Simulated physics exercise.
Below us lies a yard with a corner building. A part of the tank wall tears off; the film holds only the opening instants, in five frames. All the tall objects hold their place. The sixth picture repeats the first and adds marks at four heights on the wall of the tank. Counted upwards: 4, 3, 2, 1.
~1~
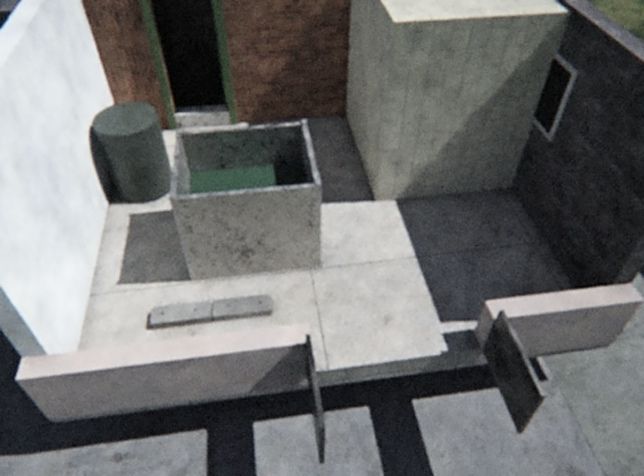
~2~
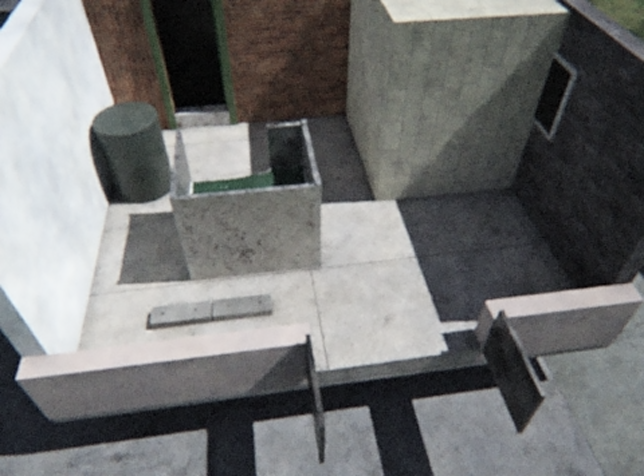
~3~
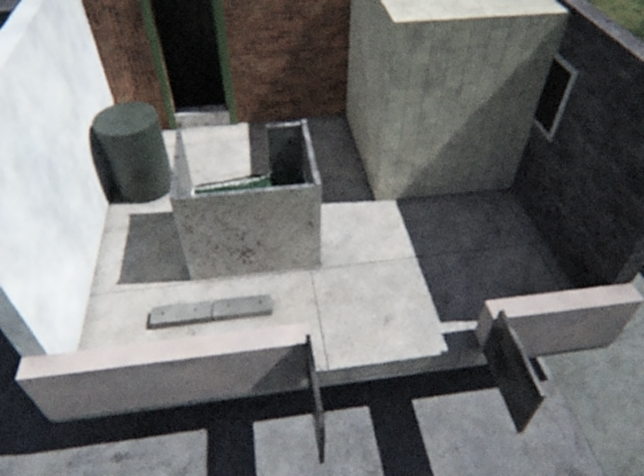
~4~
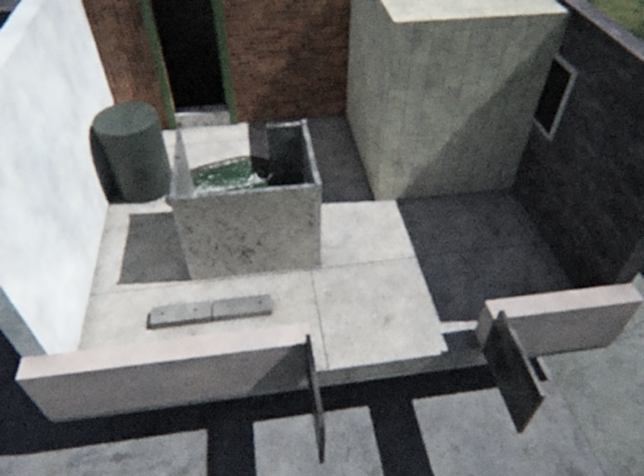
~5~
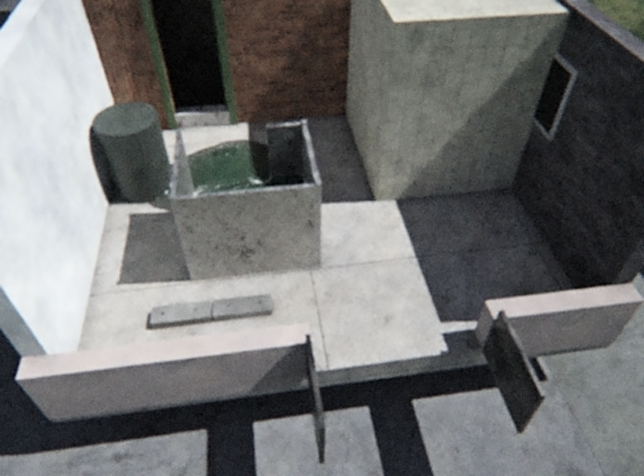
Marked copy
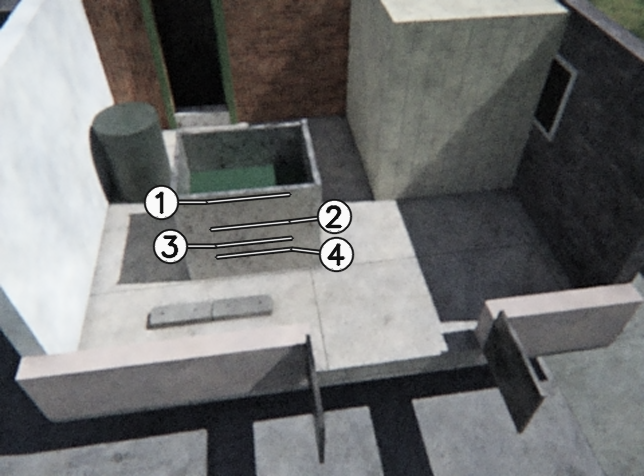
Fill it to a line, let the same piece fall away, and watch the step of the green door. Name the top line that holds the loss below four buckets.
Use mark 3.
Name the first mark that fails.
That is mark 2.
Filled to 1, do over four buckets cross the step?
Yes.
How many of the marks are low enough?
Two.
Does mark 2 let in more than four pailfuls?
Yes, that goes wrong.
On the marked copy, 1 at (247, 198); 2 at (251, 225); 3 at (253, 242); 4 at (254, 253); from the bottom up 4, 3, 2, 1.
With 1, dozens of bucketfuls pour in.
With 2, about 8 bucketfuls get in.
With 3, a splash gets over, under a bucket.
With 4, nothing gets over.
